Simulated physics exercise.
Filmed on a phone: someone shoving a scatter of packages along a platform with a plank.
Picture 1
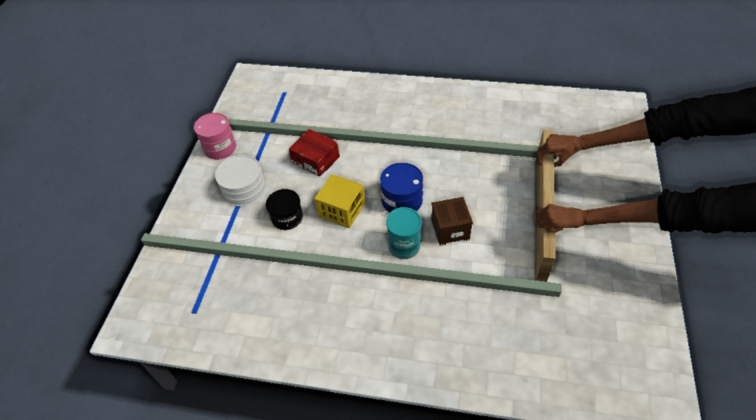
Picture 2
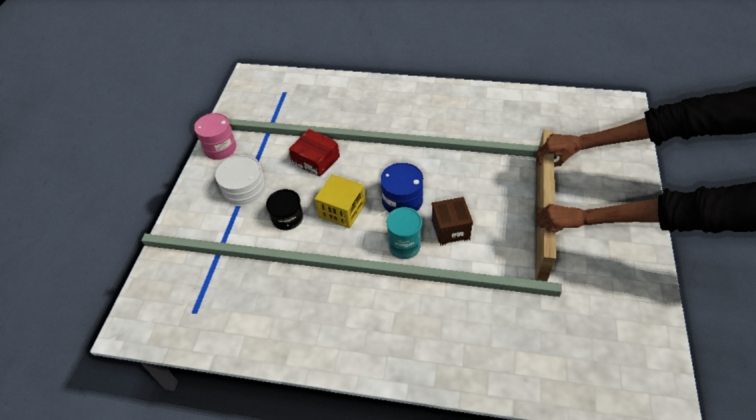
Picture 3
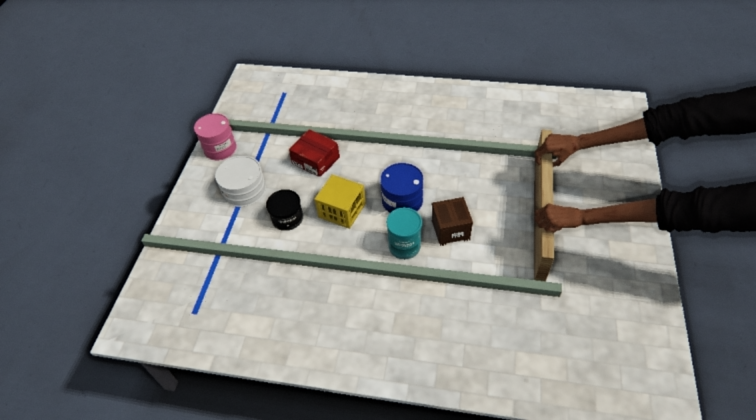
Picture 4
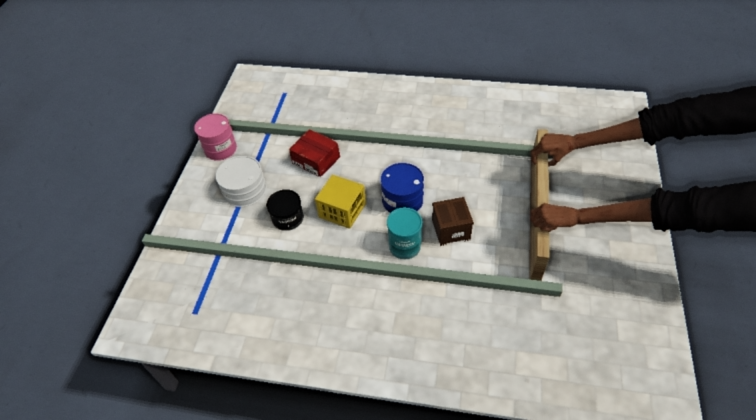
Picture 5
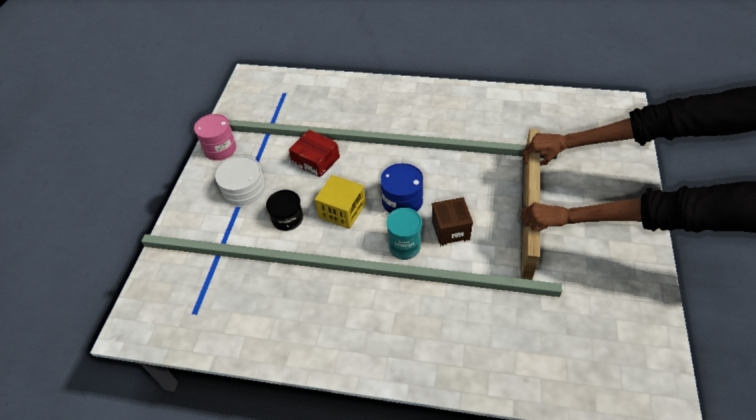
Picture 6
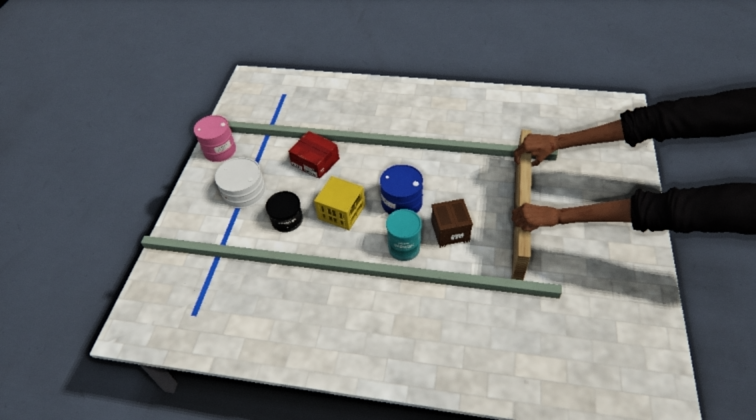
A wooden plank, gripped by two hands, stayed nearly still at first, then slid slightly left between two green rails, while the colourful drums and crates scattered across the table stayed put, untouched.
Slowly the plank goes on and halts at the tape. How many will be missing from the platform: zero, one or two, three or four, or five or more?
As it turns out, the number that fall off is one or two.
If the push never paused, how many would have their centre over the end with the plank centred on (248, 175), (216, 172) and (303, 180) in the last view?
It would be 1, 4 and 0.
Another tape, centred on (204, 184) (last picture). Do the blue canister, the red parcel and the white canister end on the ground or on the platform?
The blue canister holds on, the red parcel does not fall, the white canister goes over.
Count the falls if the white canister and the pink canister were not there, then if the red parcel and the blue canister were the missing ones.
It would be 1 and 1.
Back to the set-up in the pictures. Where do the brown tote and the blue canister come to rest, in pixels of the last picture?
Near (221, 196) and (228, 167).
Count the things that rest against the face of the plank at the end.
In contact: 4.
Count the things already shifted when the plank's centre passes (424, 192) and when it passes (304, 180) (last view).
First 3, then 7.
Soon after, none off yet; pink canister at rest near (216, 139); white canister at rest near (241, 183); black pail at rest near (285, 212).
Then, none off yet; pink canister at rest near (216, 139); white canister at rest near (241, 183); black pail moved about its own width near (242, 213).
By the end, the number that fall off is one or two; fallen, white canister.
